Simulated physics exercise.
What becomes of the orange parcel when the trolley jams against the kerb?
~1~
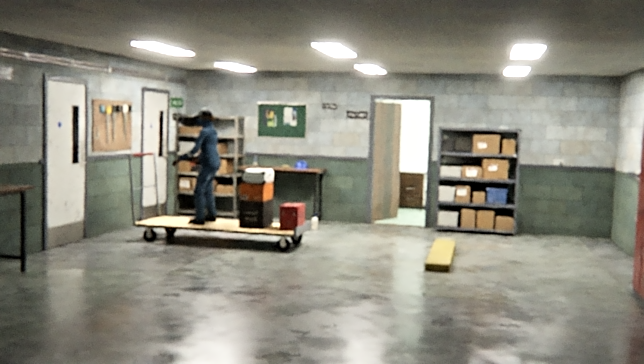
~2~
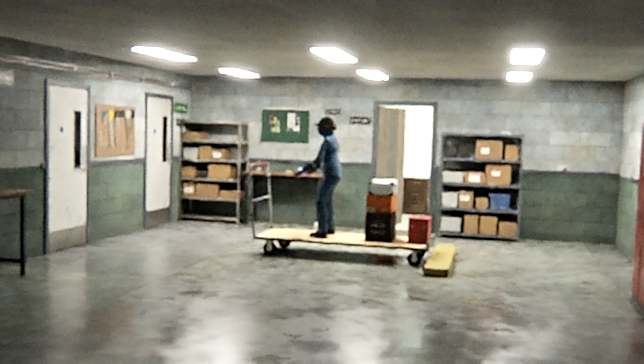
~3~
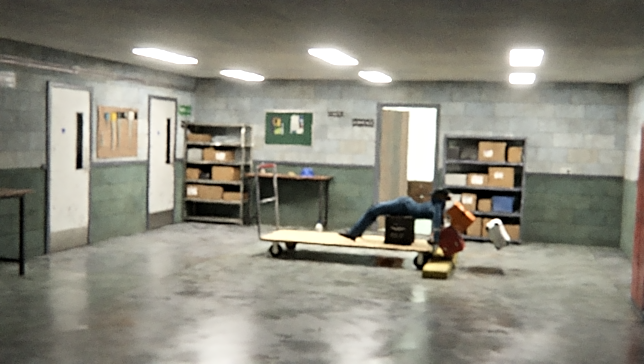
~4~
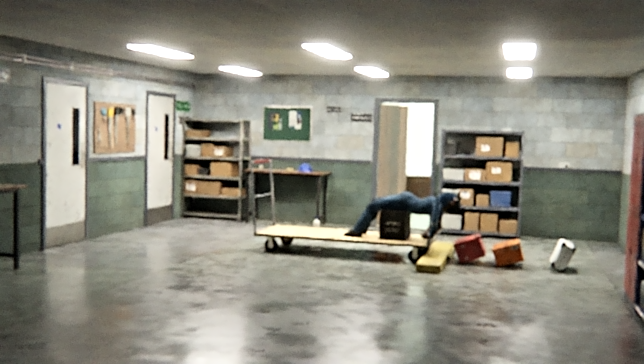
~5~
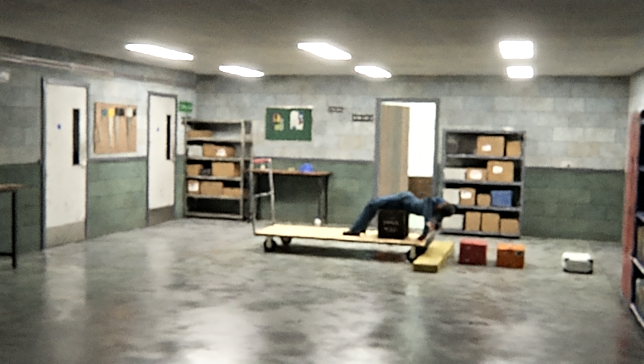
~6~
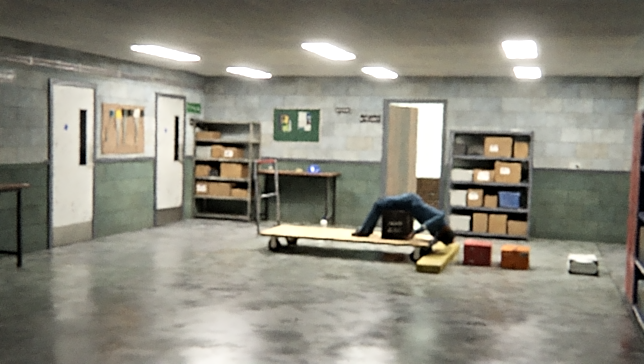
It comes off the front of the trolley and ends up on the floor beyond the kerb, between the red box and the white case.
In a storeroom with grey and green block walls, seen from across the shiny floor, a figure in blue stands on a flat trolley behind a black box topped by orange and white ones, with a red box near the front. The trolley rolls right towards a low yellow kerb and stops against it. The rider pitches forward over the black box as the red, orange and white pieces fly off the front. They tumble onto the floor beyond the kerb, the white one going farthest. The black box stays aboard, with the rider folded over it, head and arms hanging down by the kerb.
